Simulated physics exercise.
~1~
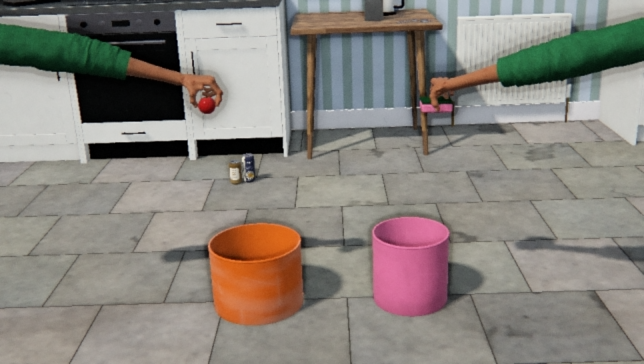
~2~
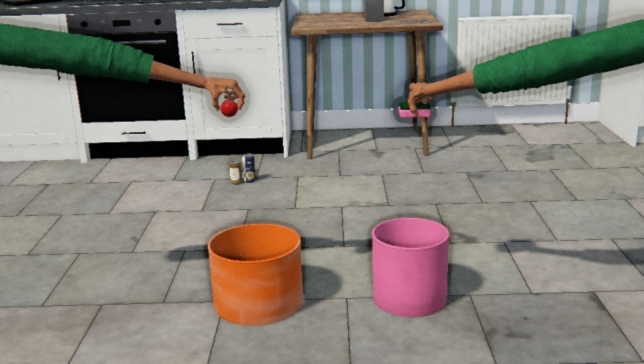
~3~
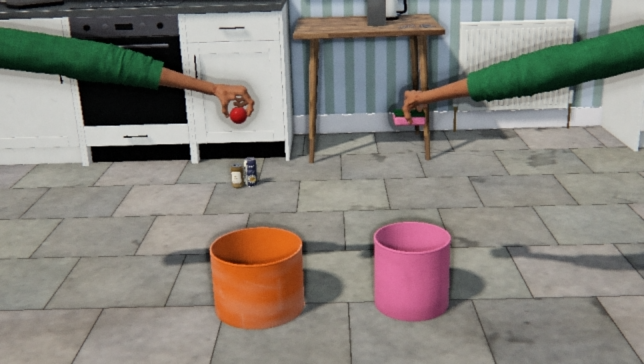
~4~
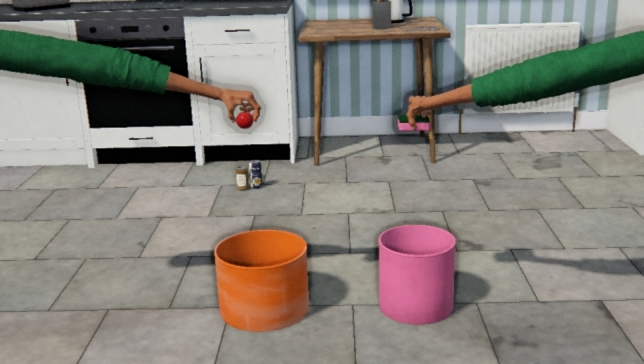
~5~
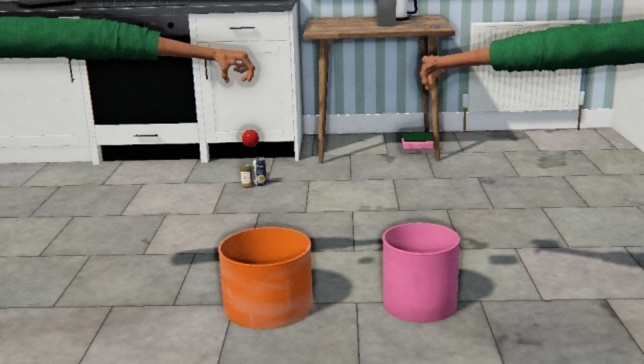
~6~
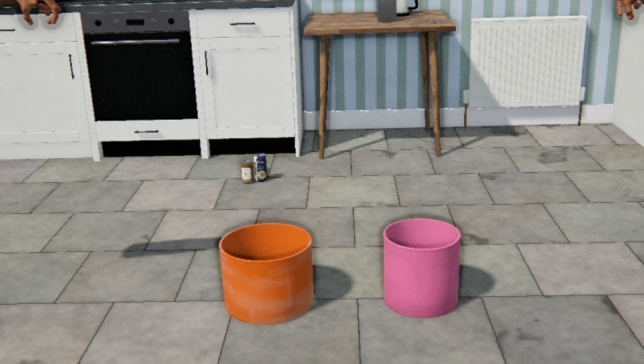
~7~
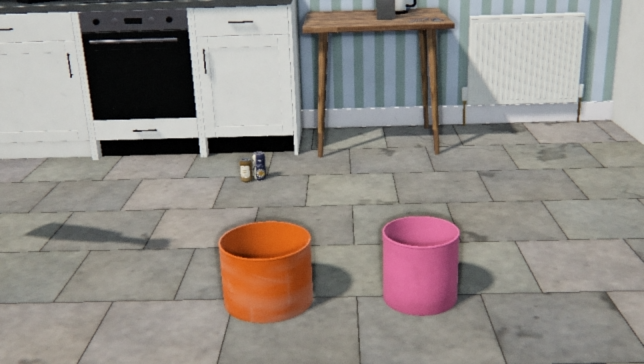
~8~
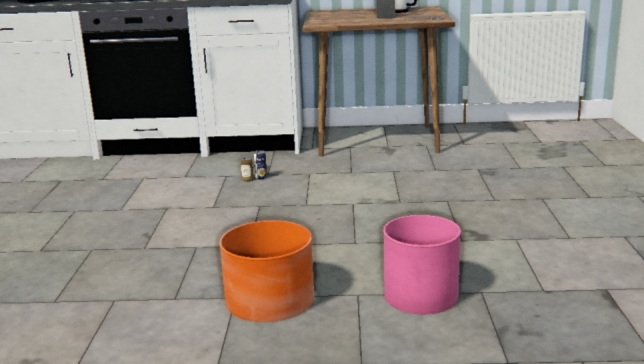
In the video, two green-sleeved arms hold a red tomato and a pink sponge above an orange bucket and a pink bin on a tiled kitchen floor, shift them slightly inward, then release them. Both items fall and land inside the containers, out of sight, as the hands withdraw.
